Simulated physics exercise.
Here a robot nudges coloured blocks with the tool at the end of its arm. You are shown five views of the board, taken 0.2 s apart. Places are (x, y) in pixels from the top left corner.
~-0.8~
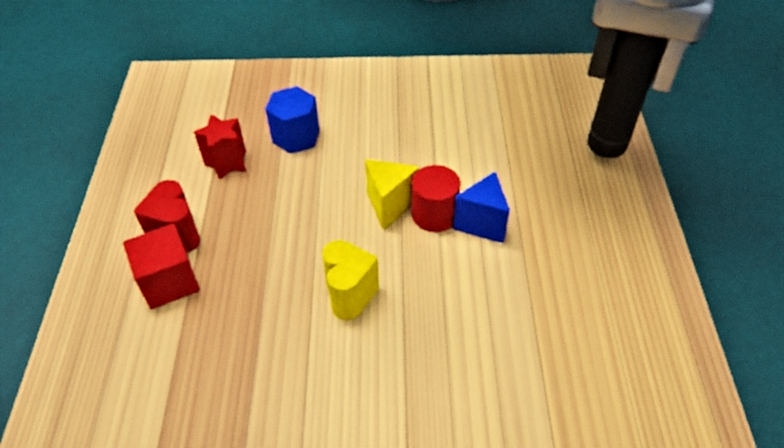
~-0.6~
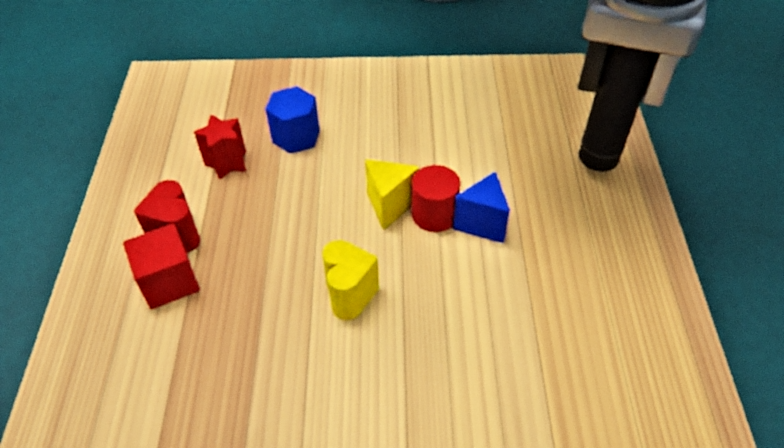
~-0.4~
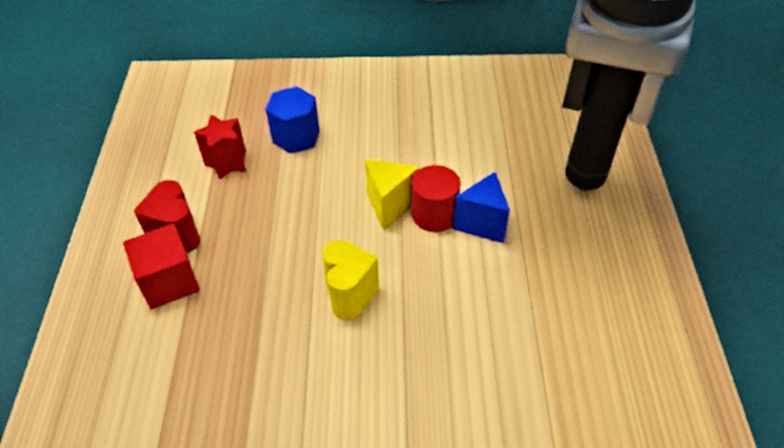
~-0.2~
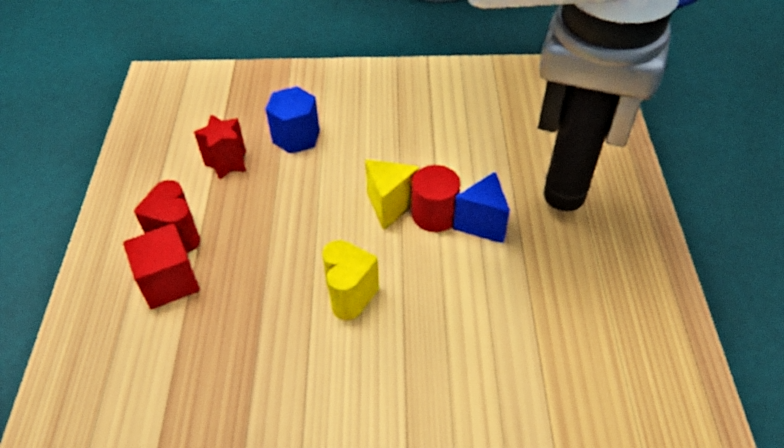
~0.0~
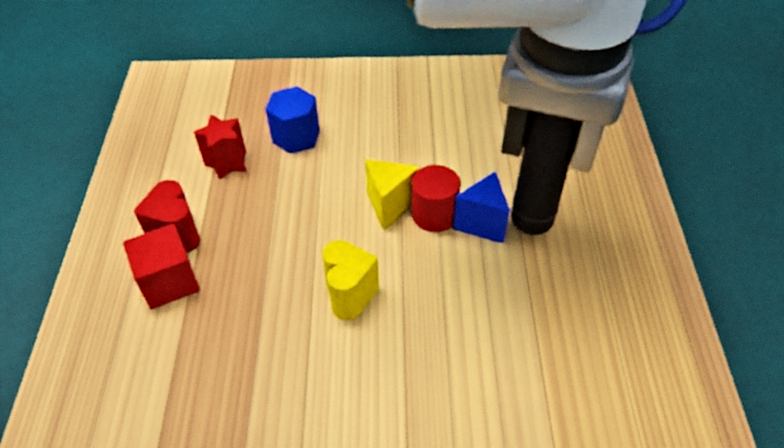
The video shows a robot arm moving its black tool from the upper right of a wooden board down and left to beside a blue triangular block, while the red, yellow and blue blocks all stay still.
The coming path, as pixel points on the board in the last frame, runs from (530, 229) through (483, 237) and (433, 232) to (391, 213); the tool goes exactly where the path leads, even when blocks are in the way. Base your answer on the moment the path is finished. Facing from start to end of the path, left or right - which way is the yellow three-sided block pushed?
The right-hand side.
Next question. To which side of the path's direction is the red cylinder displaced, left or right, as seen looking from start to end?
It goes right.
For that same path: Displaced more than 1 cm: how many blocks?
It shifts three blocks or more.
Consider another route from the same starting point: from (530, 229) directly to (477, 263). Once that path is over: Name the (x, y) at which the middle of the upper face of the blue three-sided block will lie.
The middle of the upper face of the blue three-sided block will lie at about (447, 213) in the picture.
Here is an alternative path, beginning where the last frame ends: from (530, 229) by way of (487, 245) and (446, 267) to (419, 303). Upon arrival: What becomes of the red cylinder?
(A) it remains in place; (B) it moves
The correct letter is B.
The first path, step by step. One third of the way, tool (484, 228); yellow three-sided block (381, 166), turned 25° anticlockwise; red cylinder (419, 177); blue three-sided block (446, 201).
Two thirds of the way, tool (434, 222); yellow three-sided block (363, 157), turned 30° anticlockwise; red cylinder (402, 164); blue three-sided block (395, 197), turned 25° clockwise.
At the end, tool (391, 203); yellow heart-shaped block unmoved; yellow three-sided block (349, 149), turned 25° anticlockwise; red cylinder (393, 146); blue three-sided block (352, 188).
